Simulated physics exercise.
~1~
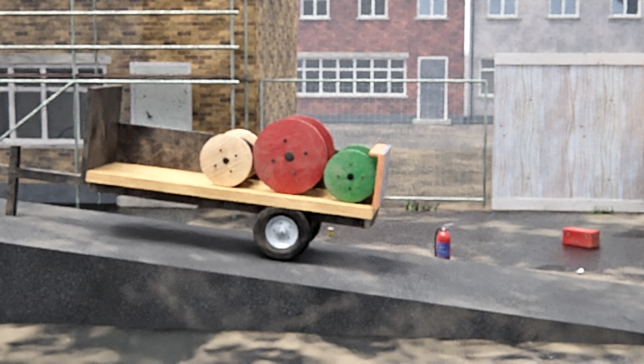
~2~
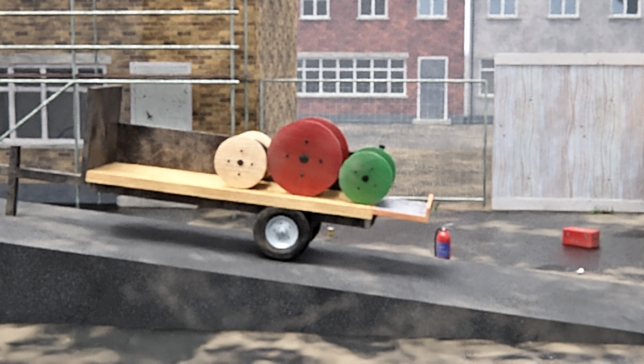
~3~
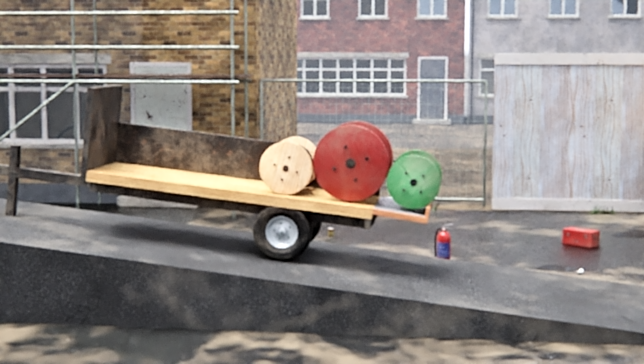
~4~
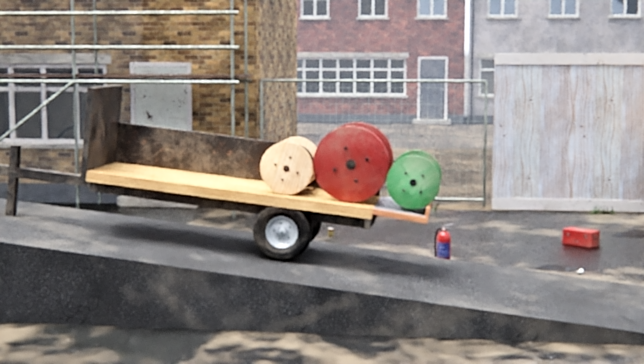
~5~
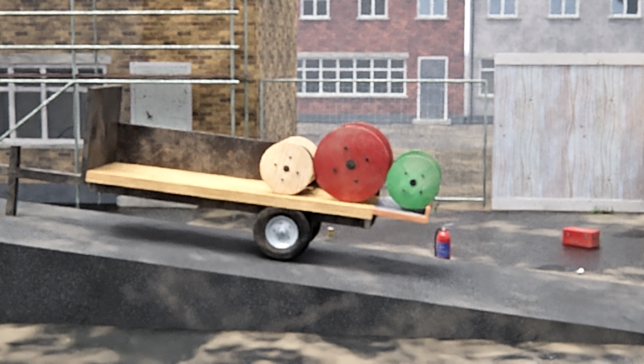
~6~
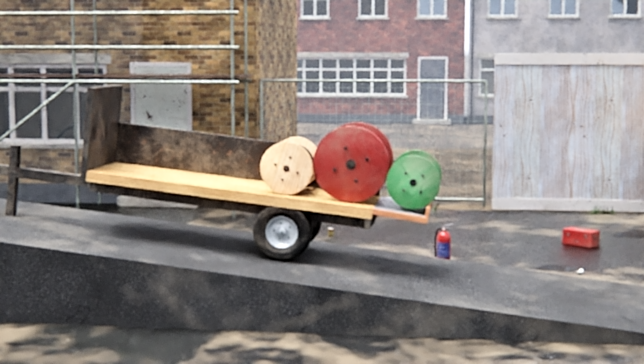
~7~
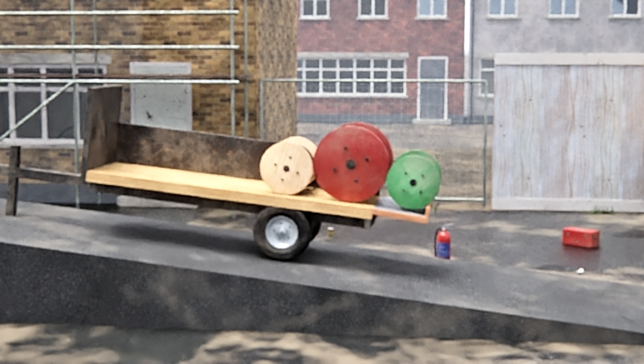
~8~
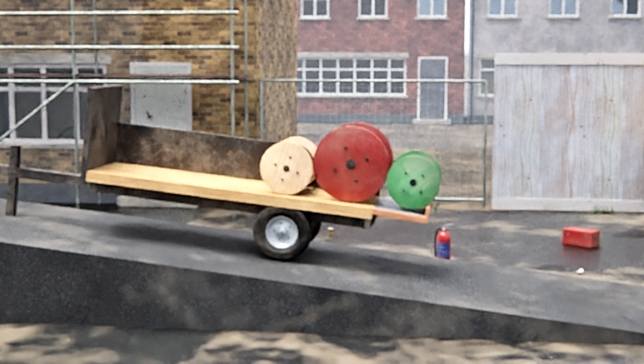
On a sloping trailer, the tailgate drops and three reels roll right, stopping aboard.
